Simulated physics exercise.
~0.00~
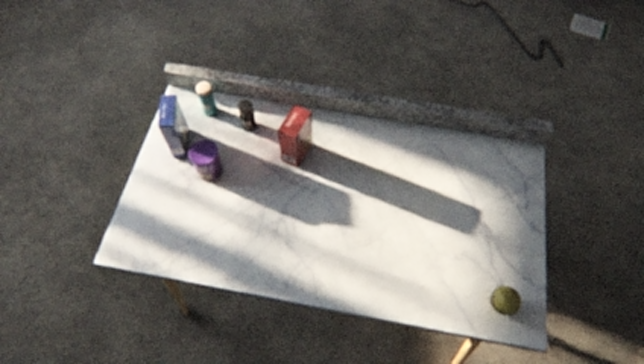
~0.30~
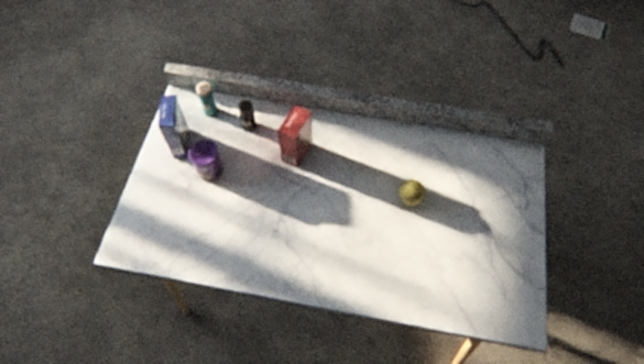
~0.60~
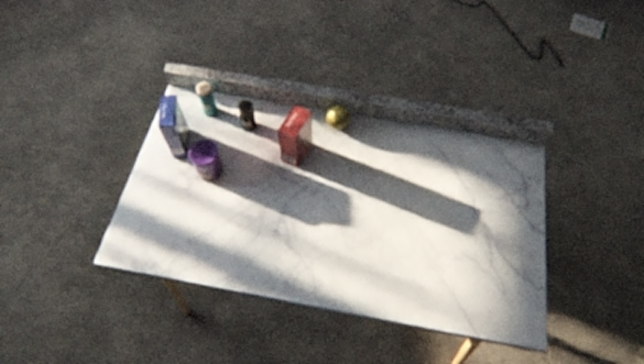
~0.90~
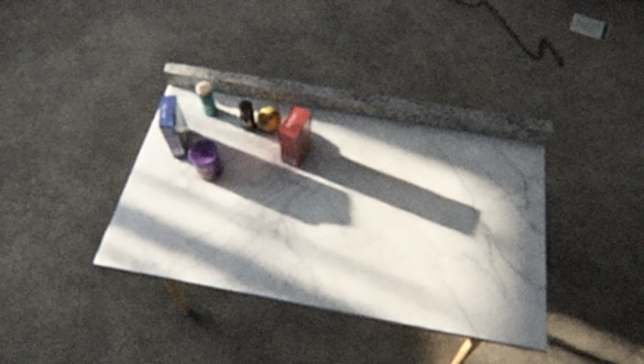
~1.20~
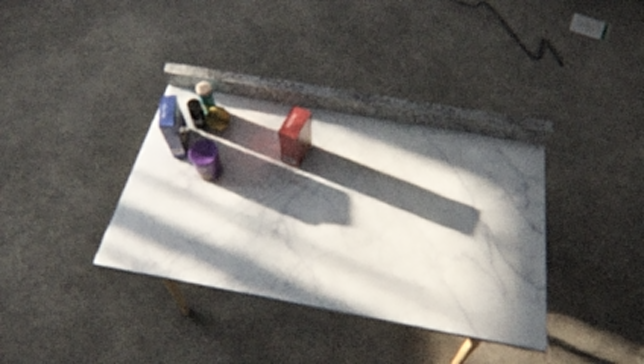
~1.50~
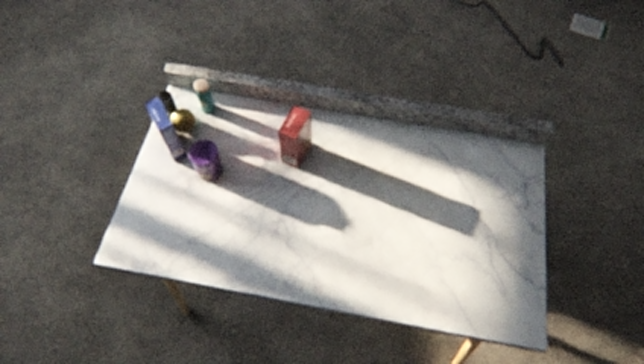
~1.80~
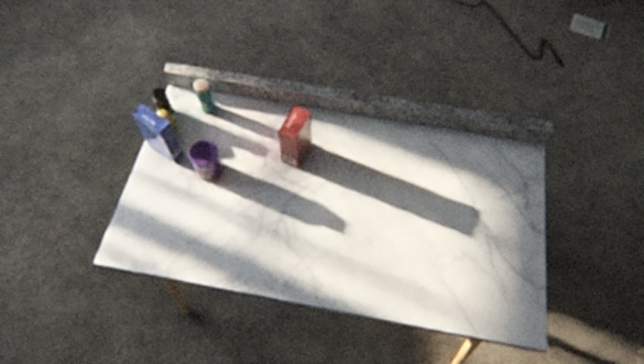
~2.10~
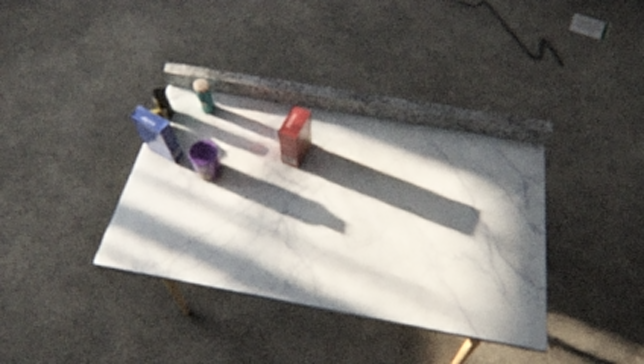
We see a yellow ball roll up and left across a marble-topped table to the back rail, then head left behind a red packet, knocking a black shaker leftward and nudging a blue packet, ending beside them at the left end, all items still upright.
